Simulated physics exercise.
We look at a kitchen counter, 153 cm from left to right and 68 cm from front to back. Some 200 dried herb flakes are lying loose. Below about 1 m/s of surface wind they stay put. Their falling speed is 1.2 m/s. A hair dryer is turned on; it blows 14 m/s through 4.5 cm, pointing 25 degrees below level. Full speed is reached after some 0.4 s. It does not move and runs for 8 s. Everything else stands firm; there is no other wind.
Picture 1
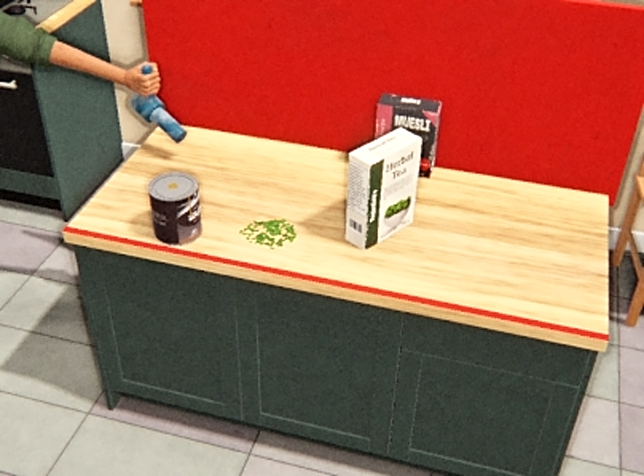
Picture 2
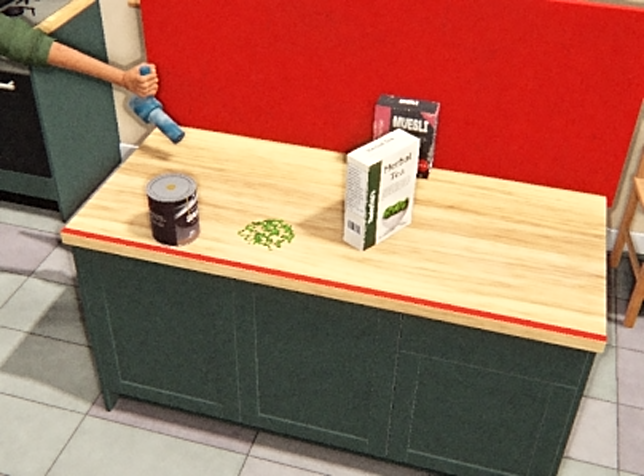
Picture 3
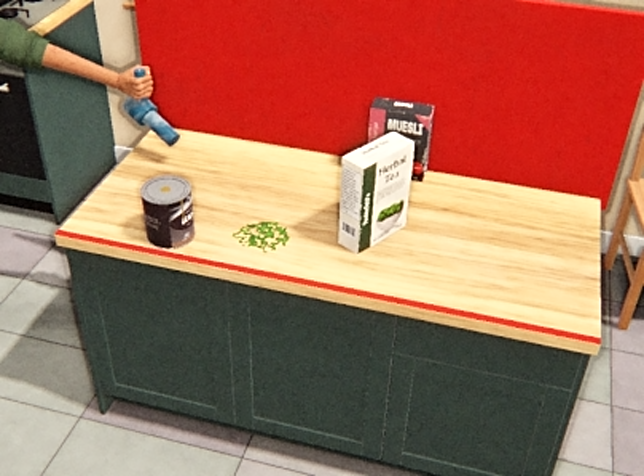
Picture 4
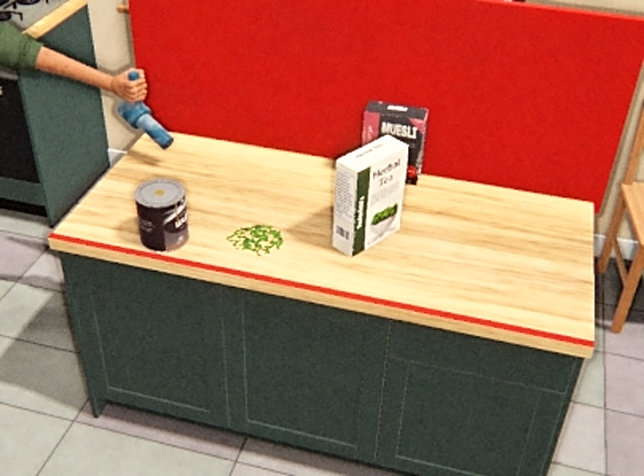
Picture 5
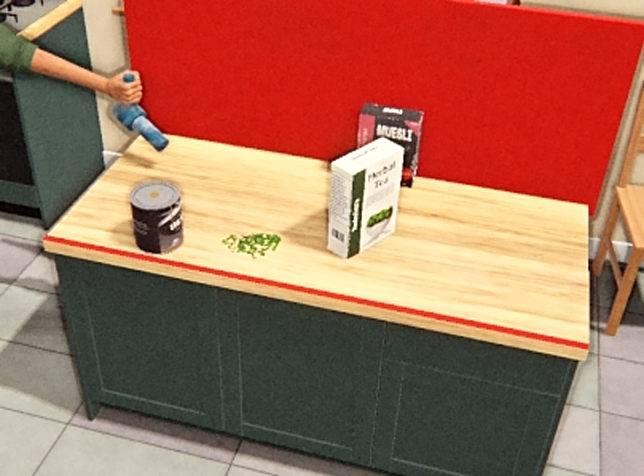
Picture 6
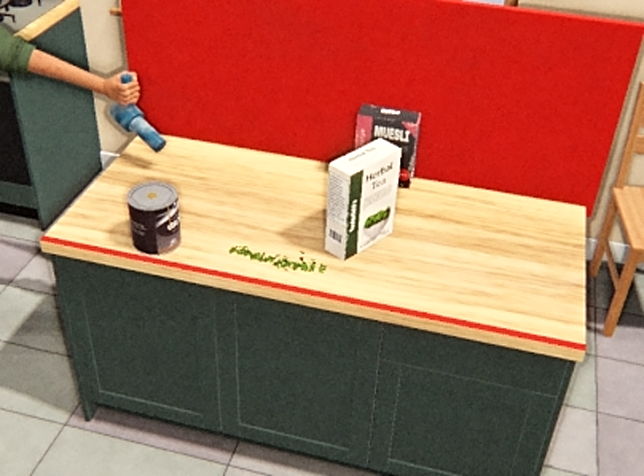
Hand holding a blue blower over a kitchen counter, green flakes lying still between tin and cartons, then spreading rightward.
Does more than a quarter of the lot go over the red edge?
As for a quarter going over the red edge: Yes.
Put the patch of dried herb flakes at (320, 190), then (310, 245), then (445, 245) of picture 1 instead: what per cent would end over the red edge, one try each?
In that order: 0 %, 100 %, 0 %.
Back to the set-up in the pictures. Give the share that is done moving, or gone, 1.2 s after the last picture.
About 100 %.
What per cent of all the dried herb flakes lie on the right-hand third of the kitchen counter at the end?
Near 0 %.
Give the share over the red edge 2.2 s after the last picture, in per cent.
About 100 %.
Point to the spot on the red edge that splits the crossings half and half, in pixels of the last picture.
At about (328, 299).
Then, 1.2 s after the last picture, 0 % are on the move or not yet settled, 100 % are over the red edge.
Then, 2.2 s after the last picture, 0 % are on the move or not yet settled, 100 % are over the red edge.
Then, 4.0 s after the last picture, 0 % are on the move or not yet settled, 100 % are over the red edge.
Then, 7.6 s after the last picture, at the end, 100 % are over the red edge.
